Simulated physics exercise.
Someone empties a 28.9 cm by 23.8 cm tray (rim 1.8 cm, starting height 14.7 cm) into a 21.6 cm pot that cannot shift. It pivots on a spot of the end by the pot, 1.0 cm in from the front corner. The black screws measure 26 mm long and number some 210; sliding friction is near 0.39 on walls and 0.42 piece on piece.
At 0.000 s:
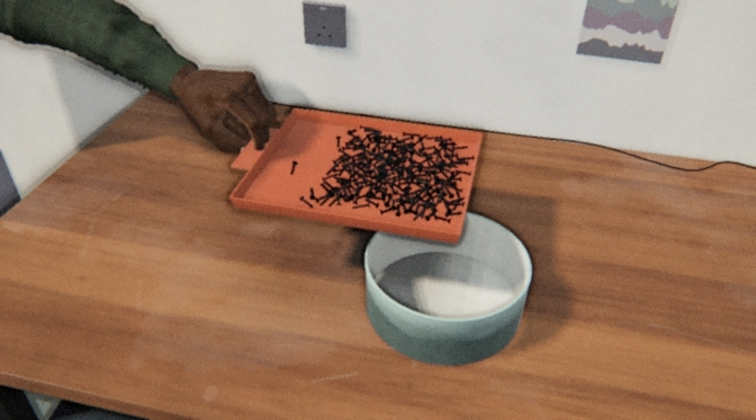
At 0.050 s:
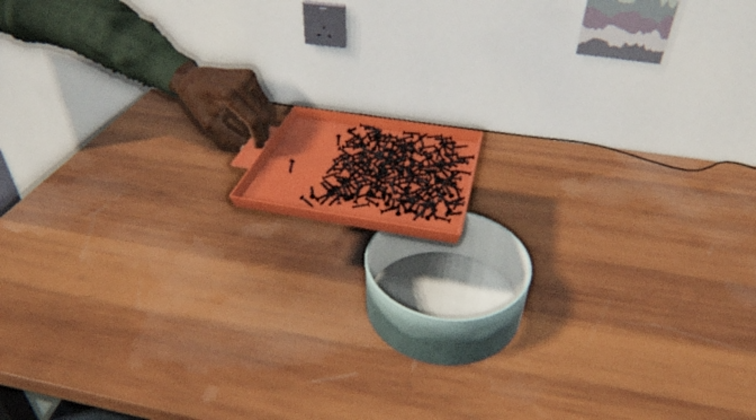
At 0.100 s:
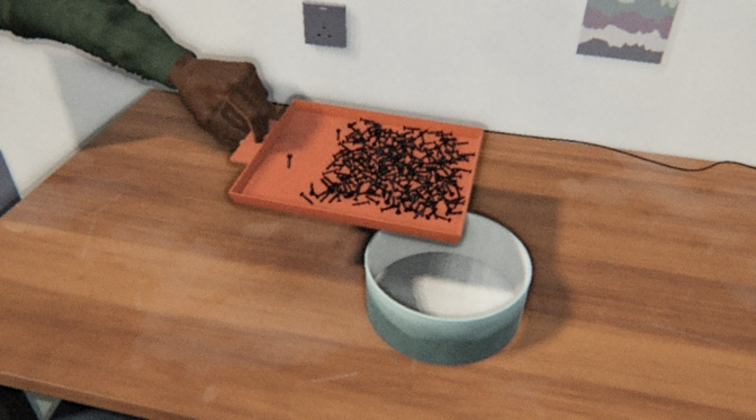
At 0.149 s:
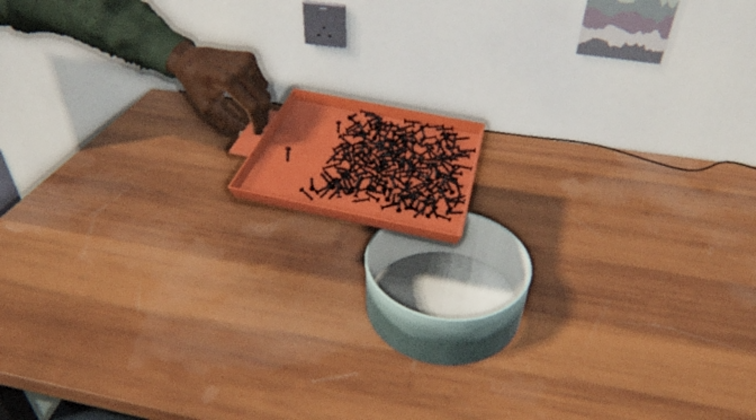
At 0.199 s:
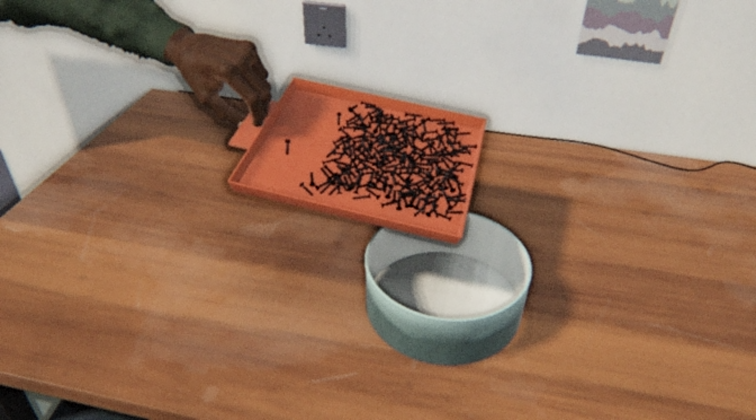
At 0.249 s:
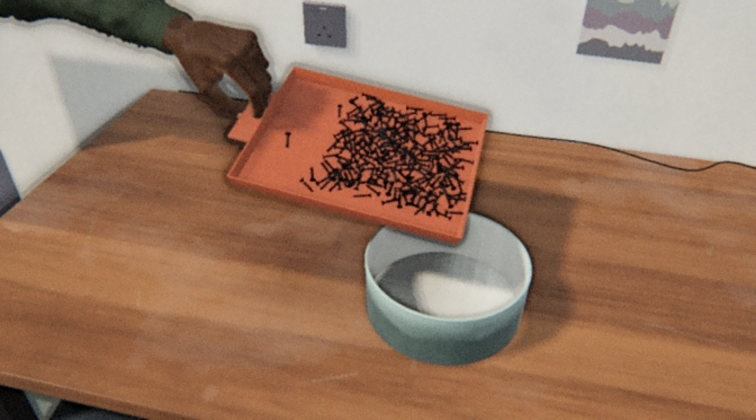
An orange tray scattered with small black screws tilted gently as a hand in a green sleeve raised its left end, while the screws hardly shifted above the teal pot on the wooden table.
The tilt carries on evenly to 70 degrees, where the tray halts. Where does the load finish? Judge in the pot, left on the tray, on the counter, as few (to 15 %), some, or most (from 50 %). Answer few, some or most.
Pot: Most, tray: Few, counter: Few.
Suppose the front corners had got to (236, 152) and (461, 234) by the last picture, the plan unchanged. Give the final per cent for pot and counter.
Pot 60, counter 20.
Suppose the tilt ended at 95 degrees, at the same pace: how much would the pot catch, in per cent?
It would be near 100 per cent.
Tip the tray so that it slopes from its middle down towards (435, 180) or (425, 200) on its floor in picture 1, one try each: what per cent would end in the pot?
Some 30 and 80 per cent.
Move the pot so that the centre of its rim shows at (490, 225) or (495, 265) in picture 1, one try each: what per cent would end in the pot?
About 5 and 85 per cent.
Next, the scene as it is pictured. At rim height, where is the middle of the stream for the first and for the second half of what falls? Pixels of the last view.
First near (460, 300), later near (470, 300).
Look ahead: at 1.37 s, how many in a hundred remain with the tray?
Some 35 per cent of the load.
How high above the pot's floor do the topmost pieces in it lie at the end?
Some 3.5 cm.
After 0.68 s, tilt 40 degrees; the tray holds 100 %, the pot 0 %.
Then, at 0.98 s, tilt 59 degrees; the tray holds 90 %, the pot 0 %.
After 1.37 s, tilt 70 degrees; the tray holds 35 %, the pot 60 %.
In the end, at 2.8 s, pot 95 %, tray 5 %, counter 0 %.
